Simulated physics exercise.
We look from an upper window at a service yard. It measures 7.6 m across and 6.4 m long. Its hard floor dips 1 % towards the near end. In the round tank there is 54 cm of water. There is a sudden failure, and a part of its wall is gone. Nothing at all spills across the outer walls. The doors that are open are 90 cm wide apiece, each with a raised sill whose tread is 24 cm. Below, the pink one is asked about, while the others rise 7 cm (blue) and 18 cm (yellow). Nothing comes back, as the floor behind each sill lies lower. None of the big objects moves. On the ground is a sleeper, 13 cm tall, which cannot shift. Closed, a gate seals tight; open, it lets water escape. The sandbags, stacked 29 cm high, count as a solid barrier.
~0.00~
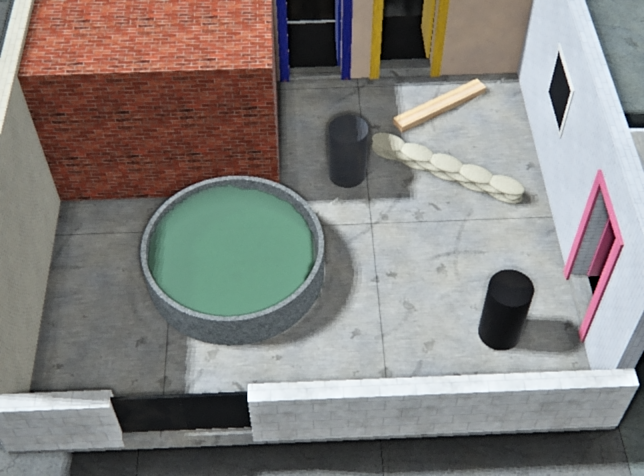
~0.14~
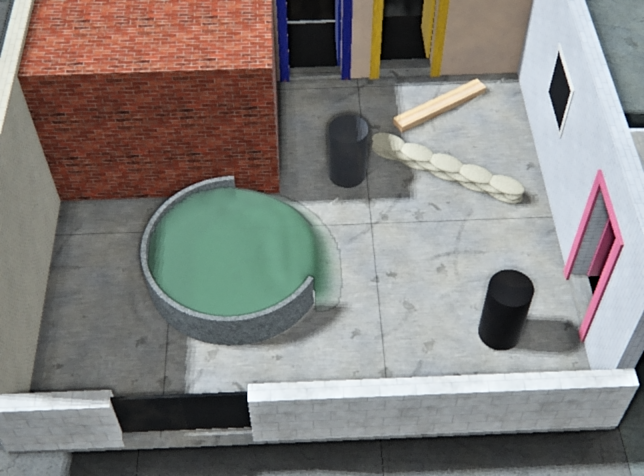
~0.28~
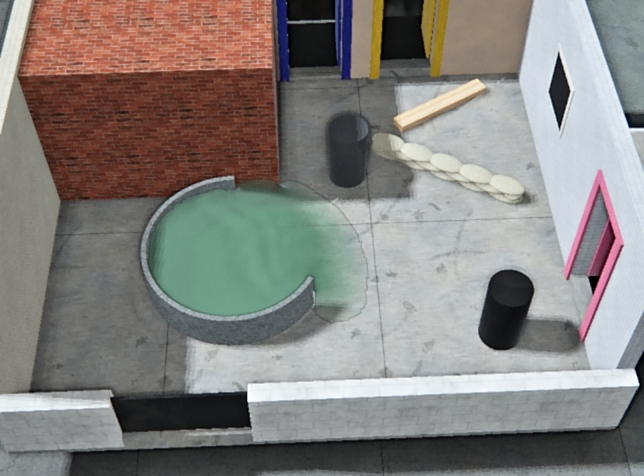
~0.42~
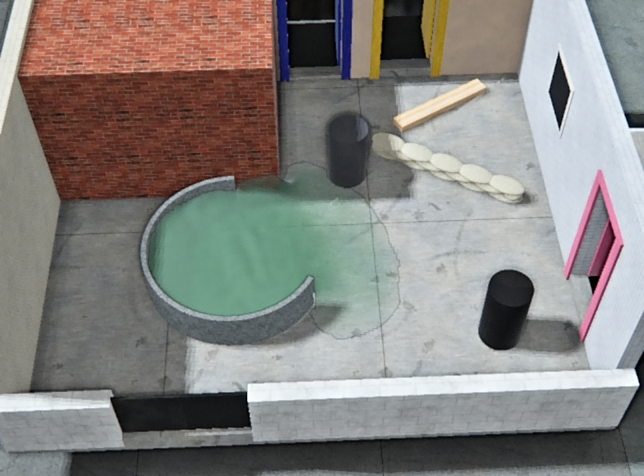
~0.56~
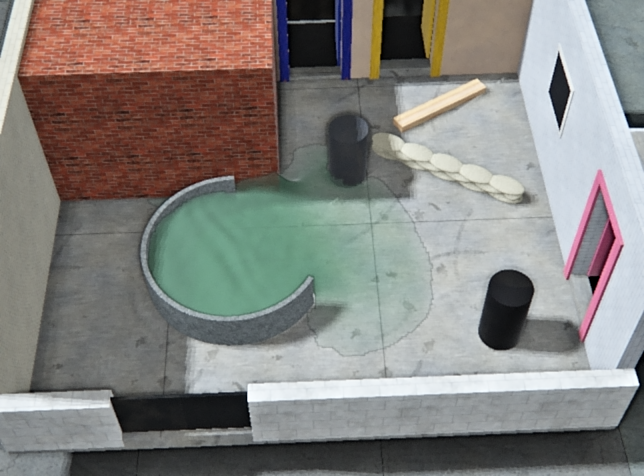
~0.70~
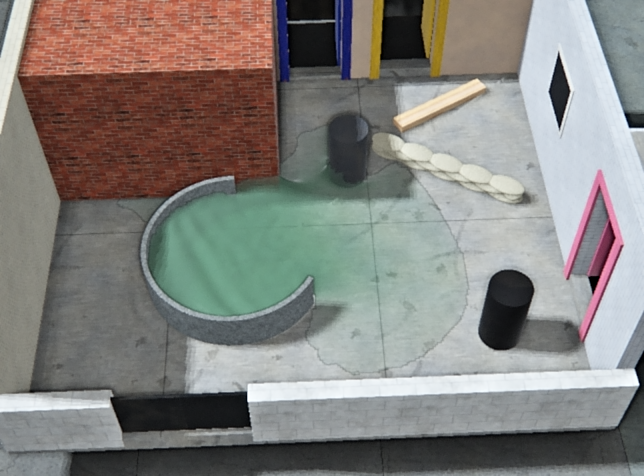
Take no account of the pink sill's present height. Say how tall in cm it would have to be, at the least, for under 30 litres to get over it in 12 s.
Some 15 cm would be enough.
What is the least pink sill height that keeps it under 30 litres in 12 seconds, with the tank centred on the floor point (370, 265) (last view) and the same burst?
That setup calls for roughly 18 cm.
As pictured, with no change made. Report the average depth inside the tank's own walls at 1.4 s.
Close to 30 cm deep on average.
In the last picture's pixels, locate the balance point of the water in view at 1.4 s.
My guess is close to (293, 251).
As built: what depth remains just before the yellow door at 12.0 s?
Depth: Near 4.0 cm.
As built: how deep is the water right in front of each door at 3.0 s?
In cm: Blue 13, pink 20, yellow 4.
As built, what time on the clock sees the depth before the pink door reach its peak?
Around 2.6 seconds.
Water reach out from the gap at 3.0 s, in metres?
Roughly 4.8 metres.
After 1.4 s water covers 45 % of the floor, deepest (30 cm) near (326, 185); 5 cm at the pink door, 0 litres in over its 15 cm sill.
After 3.0 s water covers 60 % of the floor, deepest (32 cm) near (548, 250); 20 cm at the pink door, 11 litres in over its 15 cm sill.
After 12.0 s water covers 95 % of the floor, deepest (14 cm) near (188, 208); 8 cm at the pink door, 29 litres in over its 15 cm sill.
At the pink door as built, the water arrived by 1.4 s and peaked near 23 cm at 2.6 s.
With a sill of 13 cm, 51 litres would have come in within the 12 s; with 18 cm, 11 litres. So under 30 litres takes about 15 cm.
